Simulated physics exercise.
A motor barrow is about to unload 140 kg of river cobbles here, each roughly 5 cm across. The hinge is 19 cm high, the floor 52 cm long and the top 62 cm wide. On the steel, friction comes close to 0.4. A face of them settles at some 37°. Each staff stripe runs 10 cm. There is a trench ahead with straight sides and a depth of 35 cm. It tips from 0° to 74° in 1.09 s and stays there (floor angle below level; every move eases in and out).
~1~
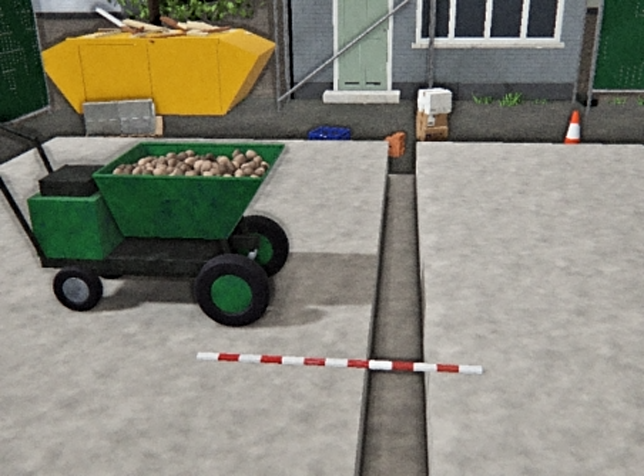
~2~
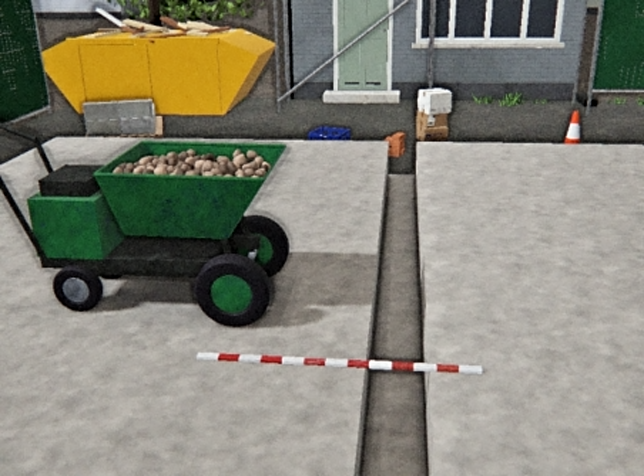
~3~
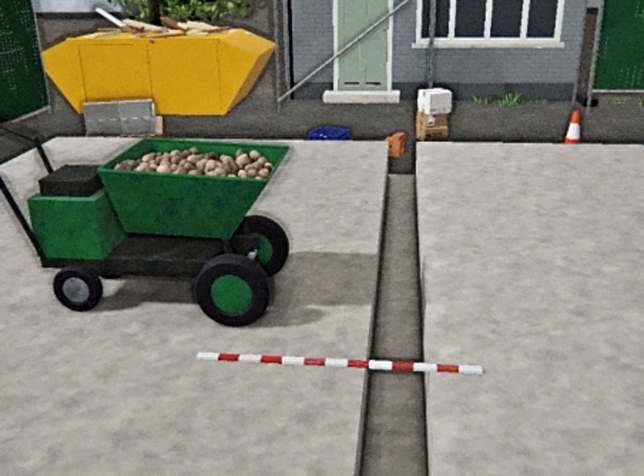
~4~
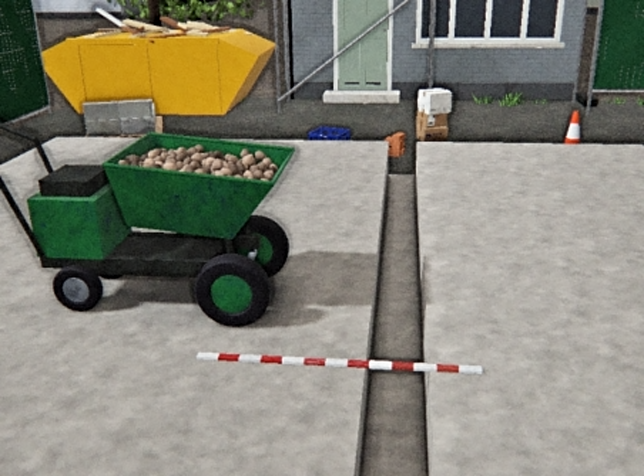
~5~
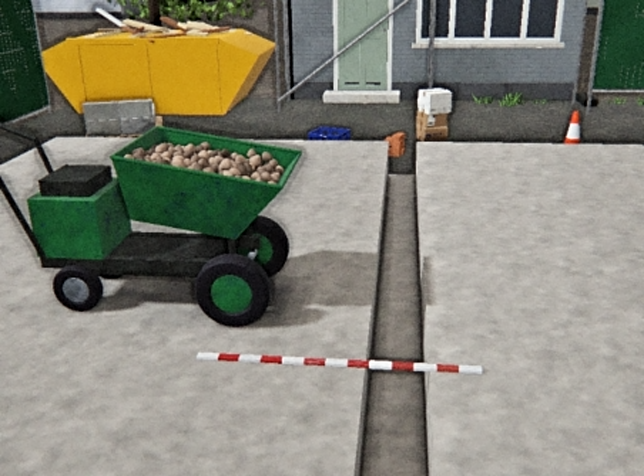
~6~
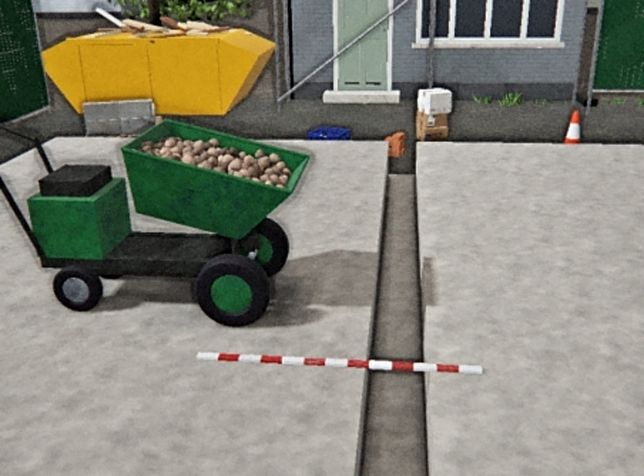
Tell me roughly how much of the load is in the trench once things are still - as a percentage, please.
I would put it at 90 %.
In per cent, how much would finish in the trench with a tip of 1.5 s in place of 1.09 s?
With that change, it comes to around 95 per cent.
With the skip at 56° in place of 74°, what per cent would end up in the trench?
Close to 40 per cent then.
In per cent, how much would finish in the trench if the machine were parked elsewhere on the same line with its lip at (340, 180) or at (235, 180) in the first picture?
It comes to about 20 and 80 in a hundred.
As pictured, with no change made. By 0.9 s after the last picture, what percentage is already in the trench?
About 35 per cent by then.
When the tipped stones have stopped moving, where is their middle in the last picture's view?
At about pixel (400, 342) in the last view.
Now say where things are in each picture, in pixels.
In the first picture, the skip is at 0°, its lip at (262, 180); the top of the load is at (198, 160).
In the second picture, lip at (263, 180), floor tilted 1°, highest stones at (193, 160).
In the third picture, lip at (268, 181), floor tilted 2°, highest stones at (181, 159).
In the fourth picture, lip at (274, 184), floor tilted 5°, highest stones at (176, 156).
In the fifth picture, lip at (282, 188), floor tilted 9°, highest stones at (177, 152).
In the sixth picture, lip at (292, 193), floor tilted 14°, highest stones at (176, 146).
Then, 0.5 s after the last picture the floor is at 63°, 100 % in the skip; the foremost stones are at (364, 261).
Then, 0.9 s after the last picture the floor is at 74°, 59 % in the skip, 1 % short of the trench, 37 % in the trench, 4 % past the trench; the foremost stones are at (452, 303).
Then, 1.2 s after the last picture the floor is at 74°, 24 % in the skip, 1 % short of the trench, 66 % in the trench, 10 % past the trench; the foremost stones are at (531, 316).
Then, 3.2 s after the last picture the floor is at 74°, 0 % in the skip, 90 % in the trench, 10 % past the trench; the foremost stones are at (587, 325).
